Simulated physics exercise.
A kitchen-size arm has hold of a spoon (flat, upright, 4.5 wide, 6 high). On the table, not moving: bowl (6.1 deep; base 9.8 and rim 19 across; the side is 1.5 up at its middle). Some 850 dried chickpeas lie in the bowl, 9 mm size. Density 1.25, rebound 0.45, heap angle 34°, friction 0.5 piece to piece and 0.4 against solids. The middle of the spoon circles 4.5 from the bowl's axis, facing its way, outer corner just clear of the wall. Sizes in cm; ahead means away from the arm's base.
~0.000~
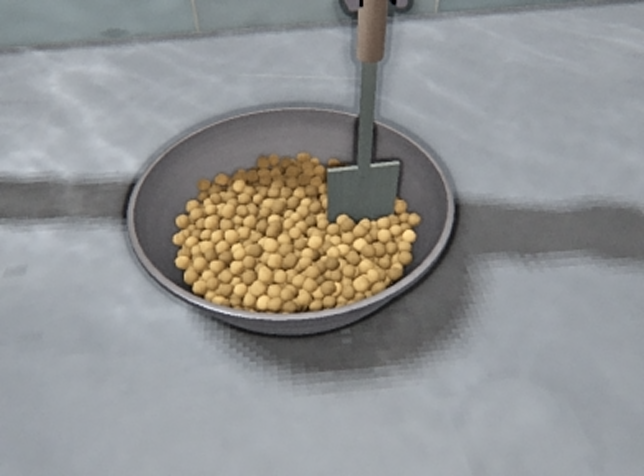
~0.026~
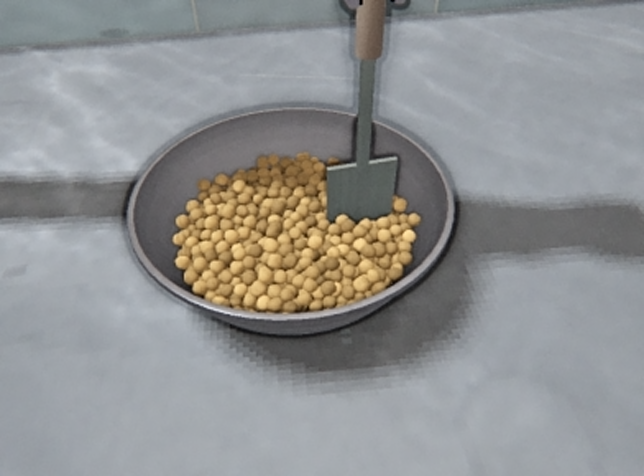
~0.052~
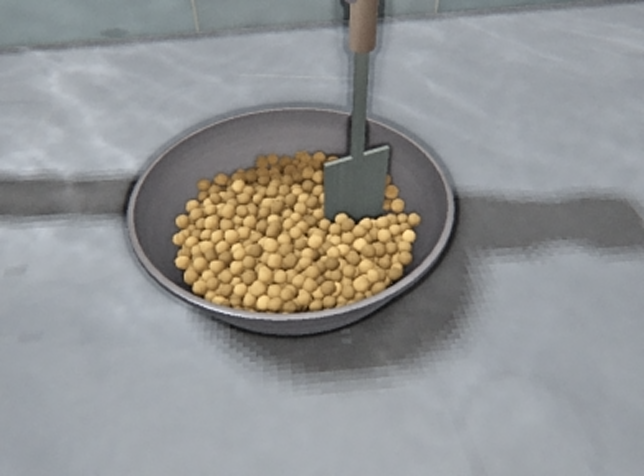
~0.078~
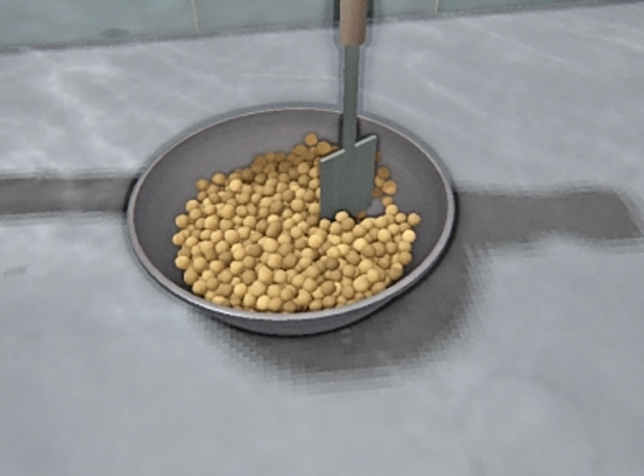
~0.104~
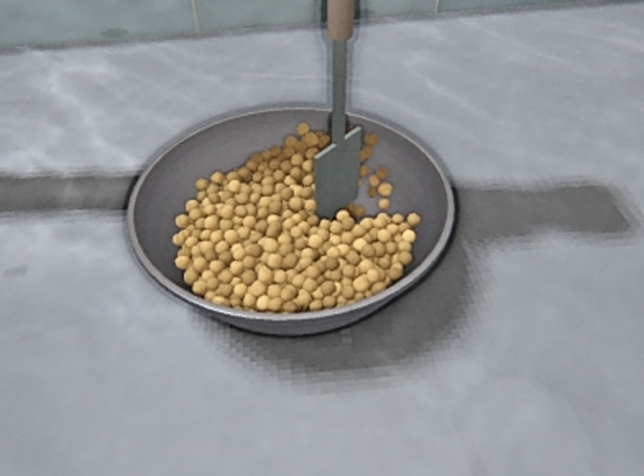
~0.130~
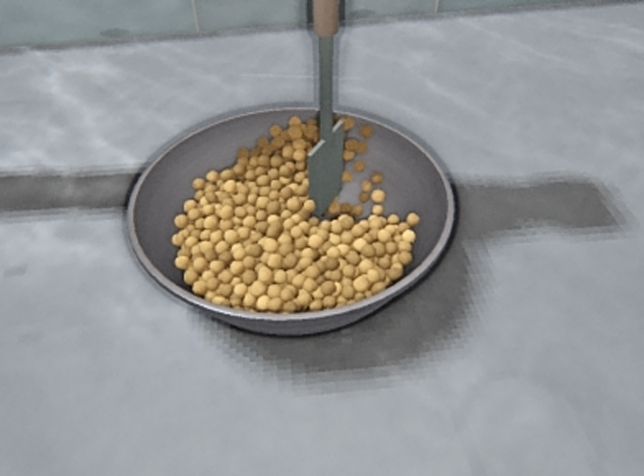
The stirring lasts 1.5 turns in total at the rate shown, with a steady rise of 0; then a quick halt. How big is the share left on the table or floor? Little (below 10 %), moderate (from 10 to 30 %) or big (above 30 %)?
Share on the table or floor: Moderate (from 10 to 30 %).
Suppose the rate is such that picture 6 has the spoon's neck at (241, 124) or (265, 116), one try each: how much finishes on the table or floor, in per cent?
About 55 and 50 per cent.
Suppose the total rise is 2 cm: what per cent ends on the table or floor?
About 10 per cent.
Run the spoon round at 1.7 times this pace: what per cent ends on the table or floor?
Some 40 per cent.
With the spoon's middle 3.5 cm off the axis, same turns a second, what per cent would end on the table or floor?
It would be near 5 per cent.
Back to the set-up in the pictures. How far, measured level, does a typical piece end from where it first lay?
Roughly 9 cm.
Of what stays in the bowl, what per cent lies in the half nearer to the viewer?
Some 65 per cent.
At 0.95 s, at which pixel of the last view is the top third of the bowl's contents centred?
At about (267, 155).
After 0.54 s, 243° round, highest piece 9 above the table; 801 in the bowl, 28 on the table or floor, 21 in flight or on the tool.
After 0.95 s, 75° round, highest piece 8 above the table; 736 in the bowl, 103 on the table or floor, 11 in flight or on the tool.
After 1.35 s, 180° round, highest piece 7 above the table; 700 in the bowl, 147 on the table or floor, 3 in flight or on the tool.
After 2.05 s, 180° round, highest piece 6 above the table; 700 in the bowl, 150 on the table or floor.
At rest, 700 in the bowl, 150 on the table or floor. That is 18 % on the table or floor.
